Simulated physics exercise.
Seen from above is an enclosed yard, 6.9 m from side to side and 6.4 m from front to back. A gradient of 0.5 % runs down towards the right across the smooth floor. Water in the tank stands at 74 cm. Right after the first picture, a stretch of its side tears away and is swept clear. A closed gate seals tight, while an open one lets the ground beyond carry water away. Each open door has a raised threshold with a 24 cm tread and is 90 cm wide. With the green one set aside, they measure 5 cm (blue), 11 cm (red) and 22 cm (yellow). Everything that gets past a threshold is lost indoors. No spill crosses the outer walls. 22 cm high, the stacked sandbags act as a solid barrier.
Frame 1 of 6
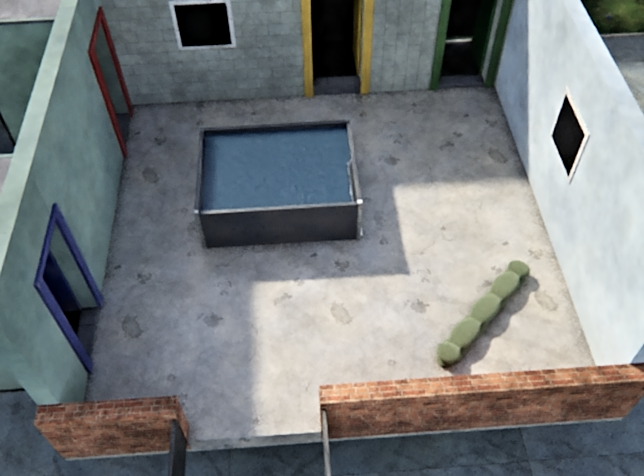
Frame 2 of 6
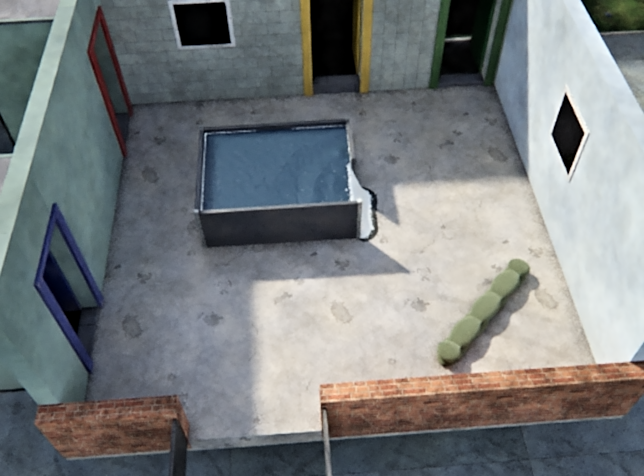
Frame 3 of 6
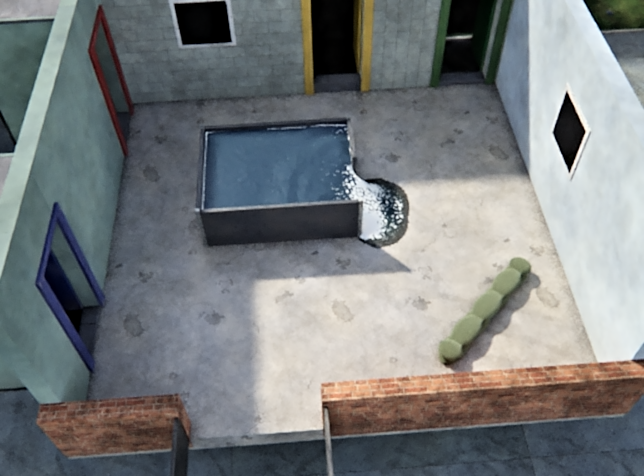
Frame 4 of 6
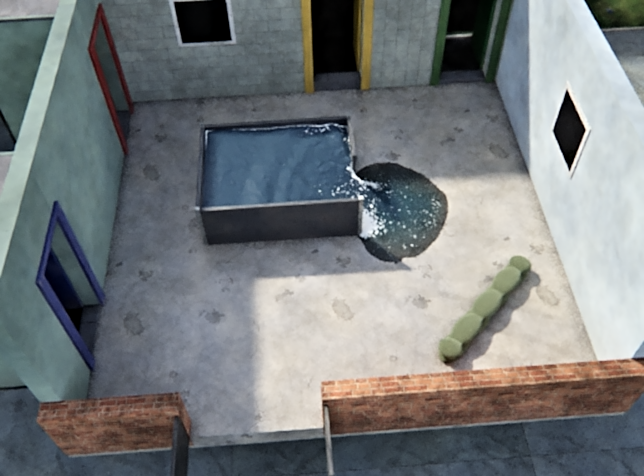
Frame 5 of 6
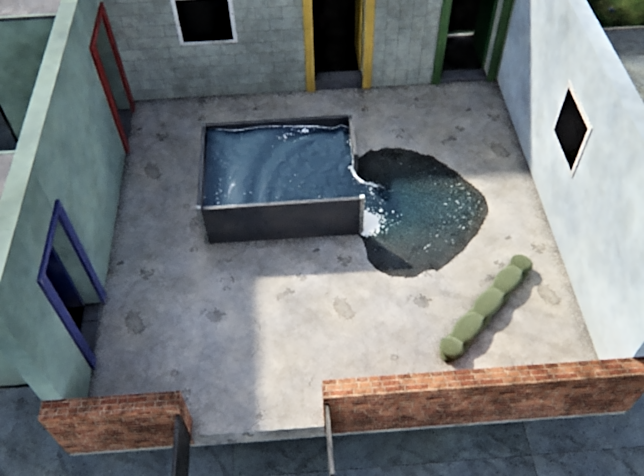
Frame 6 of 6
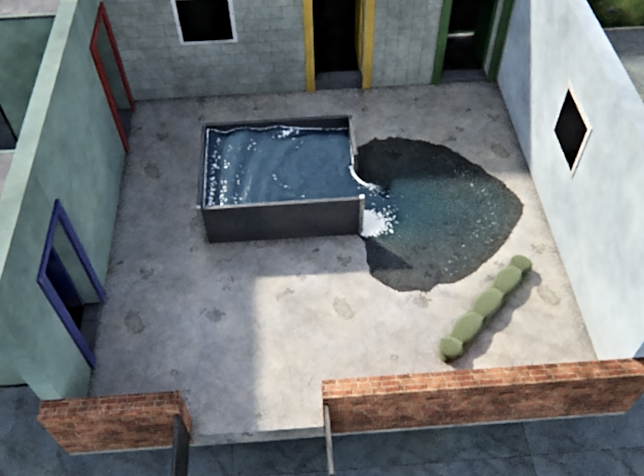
A walled yard held a tank of still water until part of its right side gave way, and water poured out, spreading rightward across the floor in a widening dark pool near the green sandbags.
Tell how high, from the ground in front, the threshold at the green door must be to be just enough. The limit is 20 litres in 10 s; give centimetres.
It must be about 21 cm high.
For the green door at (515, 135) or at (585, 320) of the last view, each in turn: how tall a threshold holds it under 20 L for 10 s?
In turn: Roughly 14.5 cm, roughly 6.5 cm.
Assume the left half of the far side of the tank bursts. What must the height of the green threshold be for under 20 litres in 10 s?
Required height: Approx. 10.5 cm.
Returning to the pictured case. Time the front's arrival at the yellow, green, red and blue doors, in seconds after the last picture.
Yellow: 3.0 s; green: 1.5 s; red: 6.0 s; blue: 5.5 s.
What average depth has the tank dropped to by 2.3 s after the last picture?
The mean depth is roughly 36 cm.
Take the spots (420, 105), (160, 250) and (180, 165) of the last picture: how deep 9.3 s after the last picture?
Some 8, 4 and 2 cm.
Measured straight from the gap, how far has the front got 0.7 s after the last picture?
Around 3.6 m from the gap.
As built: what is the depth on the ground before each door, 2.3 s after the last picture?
Depth (cm): Yellow 0 / green 22 / red 0 / blue 0.
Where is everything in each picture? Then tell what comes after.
In the first frame, the tank at (277, 168) is whole and still, 74 cm deep; the green door at (469, 43) is dry.
In the second frame, the gap is at (354, 201), the front 0.3 m out at (373, 201); the back of the tank holds 74 cm.
In the third frame, the gap is at (355, 203), the front 0.8 m out at (404, 206); the back of the tank holds 74 cm.
In the fourth frame, water pours out at (355, 202) and has run 1.4 m, to (443, 211); about 8 cm deep outside, 74 cm at the back.
In the fifth frame, water pours out at (356, 201) and has run 2.0 m, to (482, 210); about 5 cm deep outside, 73 cm at the back.
In the sixth frame, the gap is at (356, 200), the front 2.6 m out at (516, 214); the back of the tank holds 67 cm; 2.0 m in a straight line remain to the green door at (471, 37).
Then, 0.7 s after the last picture water covers 25 % of the floor, deepest (43 cm) near (363, 215); it has not reached the green door.
Then, 2.3 s after the last picture water covers 40 % of the floor, deepest (28 cm) near (496, 83); 22 cm at the green door, 36 litres in over its 9 cm threshold.
Then, 9.3 s after the last picture water covers 95 % of the floor, deepest (12 cm) near (605, 388); 11 cm at the green door, 263 litres in over its 9 cm threshold.
At the green door as built, the water peaked near 23 cm, 2.9 s after the last picture.
With a threshold of 17.5 cm, 50 litres would have come in within the 10 s; with 24 cm, 7 litres. So under 20 litres takes about 21 cm.
